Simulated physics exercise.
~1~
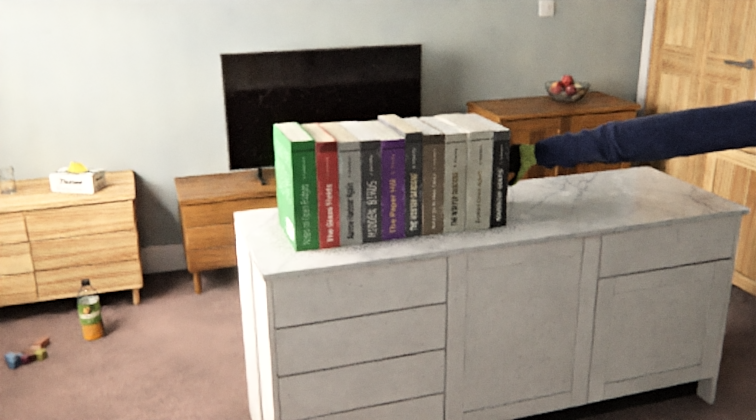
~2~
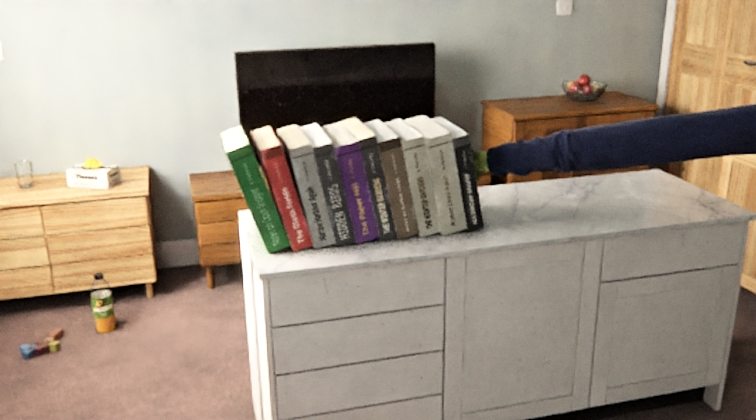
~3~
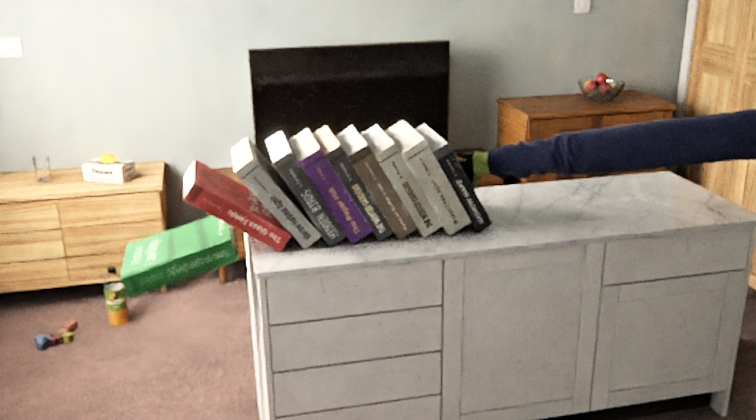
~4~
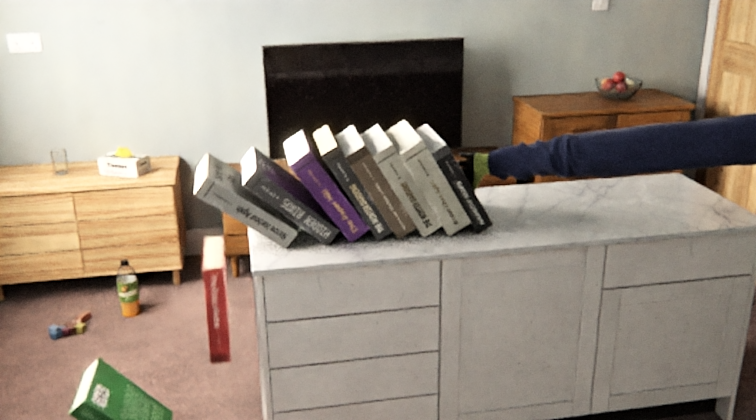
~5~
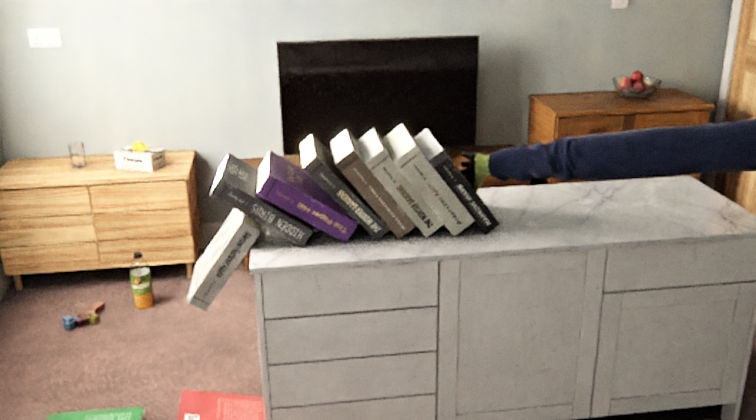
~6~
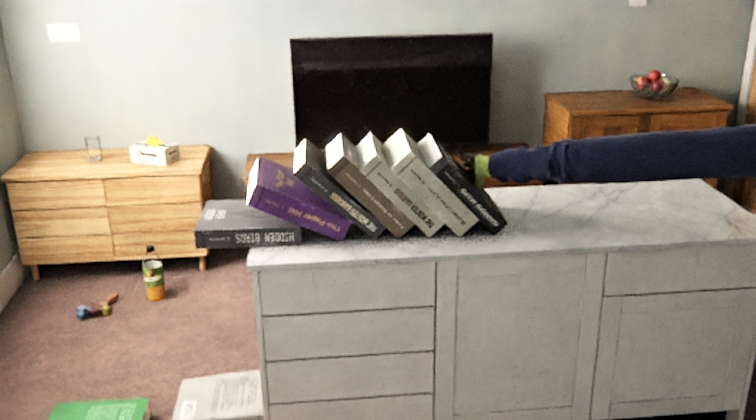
The clip shows a hand pushing a row of book-like box files left along a worktop until they lean and the green, red and a grey one drop off the edge to the floor, while the purple one and others stay slanted on top beside a dark one lying flat over the edge.
